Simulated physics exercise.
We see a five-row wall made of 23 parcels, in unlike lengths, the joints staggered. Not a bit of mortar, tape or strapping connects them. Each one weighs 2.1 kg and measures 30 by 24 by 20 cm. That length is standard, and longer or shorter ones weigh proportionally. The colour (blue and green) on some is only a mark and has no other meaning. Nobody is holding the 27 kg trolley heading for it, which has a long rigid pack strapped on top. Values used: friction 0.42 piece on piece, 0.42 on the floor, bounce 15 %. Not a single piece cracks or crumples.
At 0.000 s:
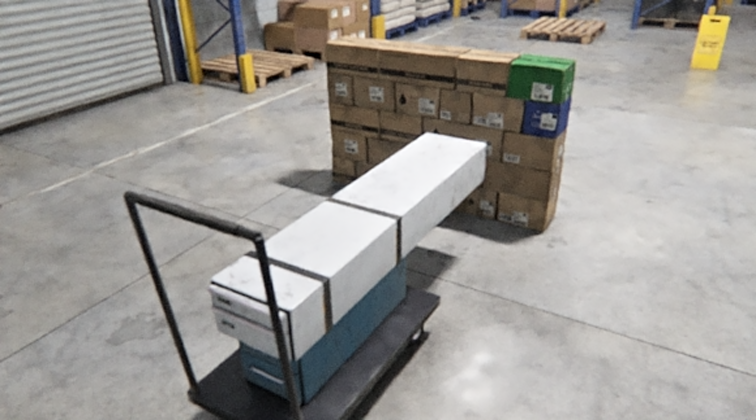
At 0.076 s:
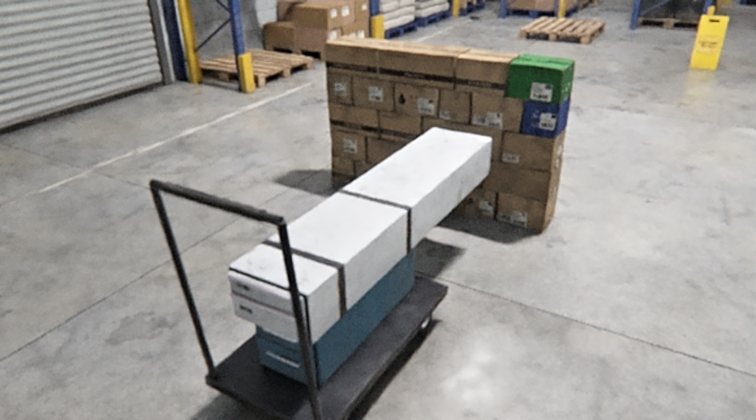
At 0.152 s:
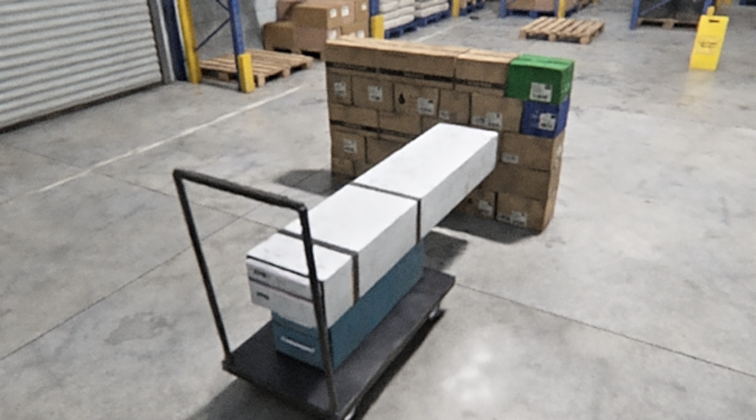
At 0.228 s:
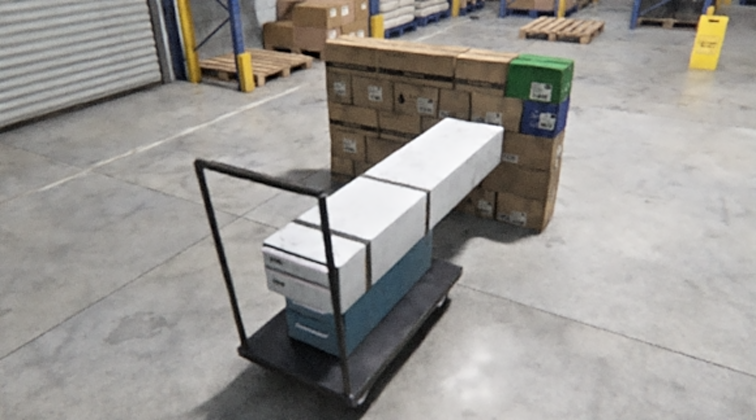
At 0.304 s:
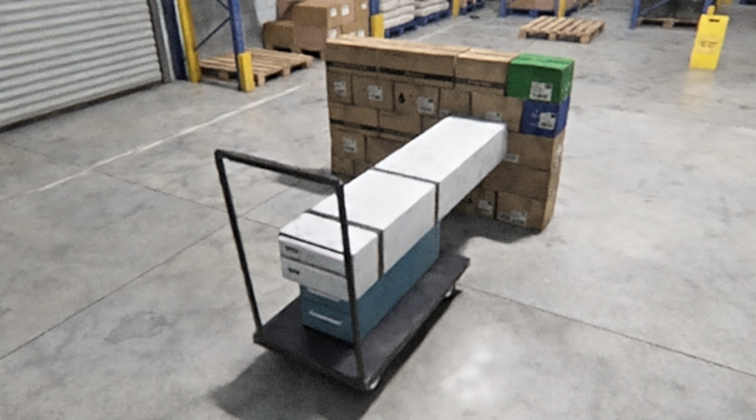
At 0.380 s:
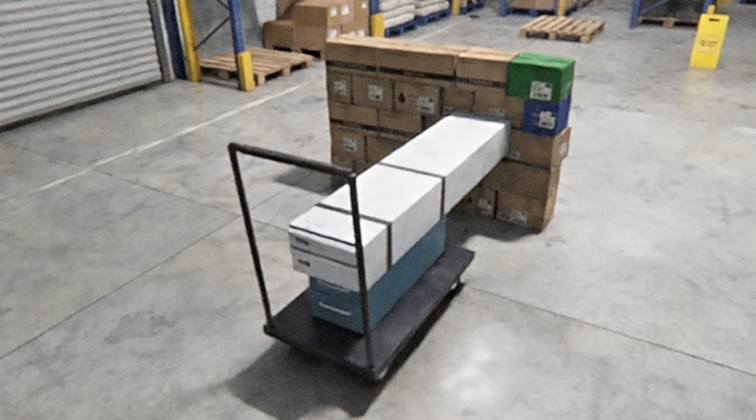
A loaded platform trolley rolling up to a wall of stacked cardboard boxes, its long white box nudging some near the green and blue ones.
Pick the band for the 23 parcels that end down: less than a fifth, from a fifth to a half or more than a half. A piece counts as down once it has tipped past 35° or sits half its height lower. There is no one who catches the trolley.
One fifth up to half.
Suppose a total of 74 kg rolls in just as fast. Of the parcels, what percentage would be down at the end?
Roughly 30 per cent would finish down.
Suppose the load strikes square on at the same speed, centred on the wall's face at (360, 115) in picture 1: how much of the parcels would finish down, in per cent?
In that case, around 30 percent.
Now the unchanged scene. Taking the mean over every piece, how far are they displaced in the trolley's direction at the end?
Mean shift close to 20 cm.
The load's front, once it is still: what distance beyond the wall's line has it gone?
20 cm.
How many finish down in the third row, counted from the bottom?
From that row, 2 end down.
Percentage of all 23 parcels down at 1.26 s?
It's 30 percent at that point.
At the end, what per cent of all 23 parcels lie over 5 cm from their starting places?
The answer is 40 percent.
After 0.88 s, load 18 cm past the wall's line, stopped; none of the 23 parcels down, 9 disturbed; blue parcel 12° from how it stood; green parcel 11° from how it stood.
After 1.26 s, load 18 cm past the wall's line, stopped; 7 of the 23 parcels down; blue parcel 66° from how it stood, 16 cm lower; green parcel 63° from how it stood, 31 cm lower.
In the end (1.9 s), load 18 cm past the wall's line, stopped; 7 of the 23 parcels down; blue parcel on its side; green parcel on its side. That is 30 per cent. From the last view, middles, blue parcel near (573, 172), green parcel near (590, 155).
